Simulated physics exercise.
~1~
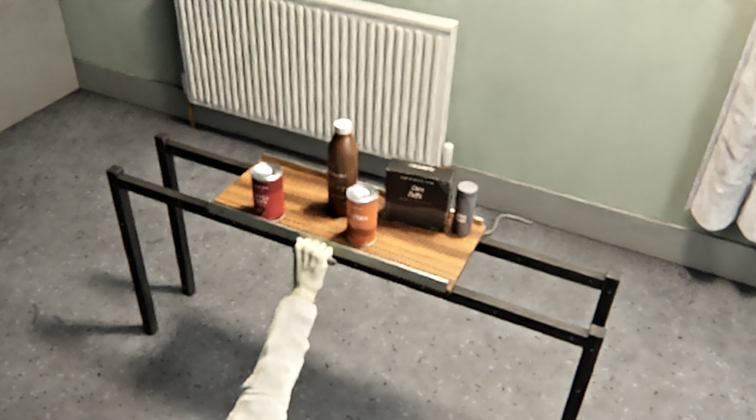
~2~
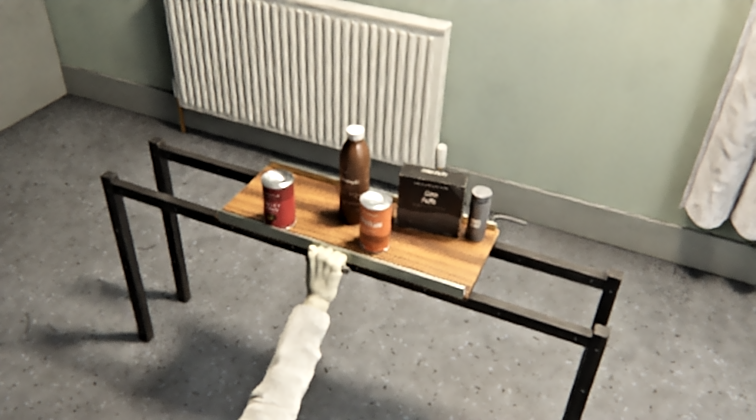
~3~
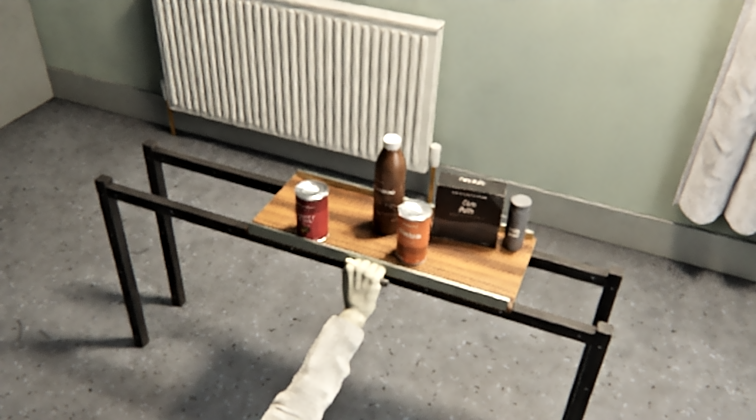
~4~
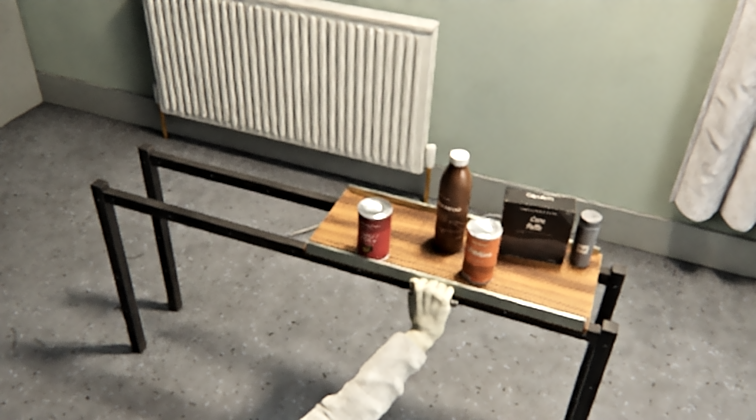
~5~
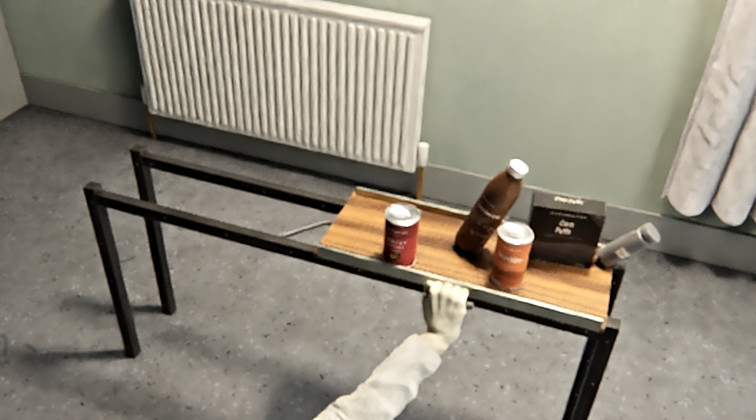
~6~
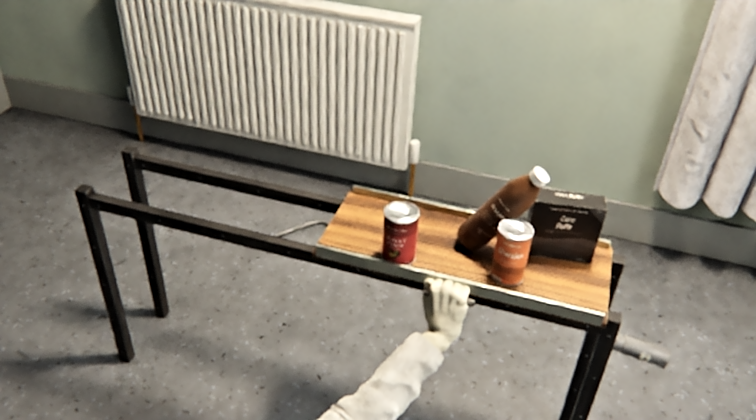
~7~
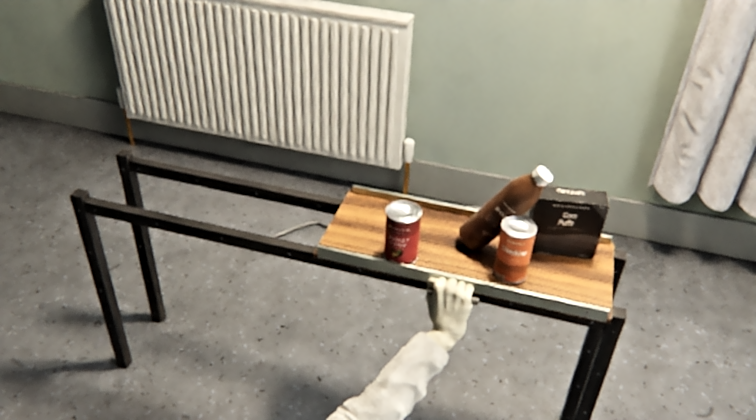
A pale, white-sleeved arm reaches up from below to grip the front edge of a wooden tray on a long black metal frame, seen from above in a room with a radiator against a green wall. On the tray stand a red tin at left, a tall brown bottle, an orange tin in front, a black packet and a grey shaker at right. The hand and tray slide right, faster and faster, then halt at the frame's right end. The shaker tips over the end and falls towards the floor, while the bottle tilts right. Finally the shaker is out of sight, the bottle stays leaning, and both tins and the packet remain upright aboard.
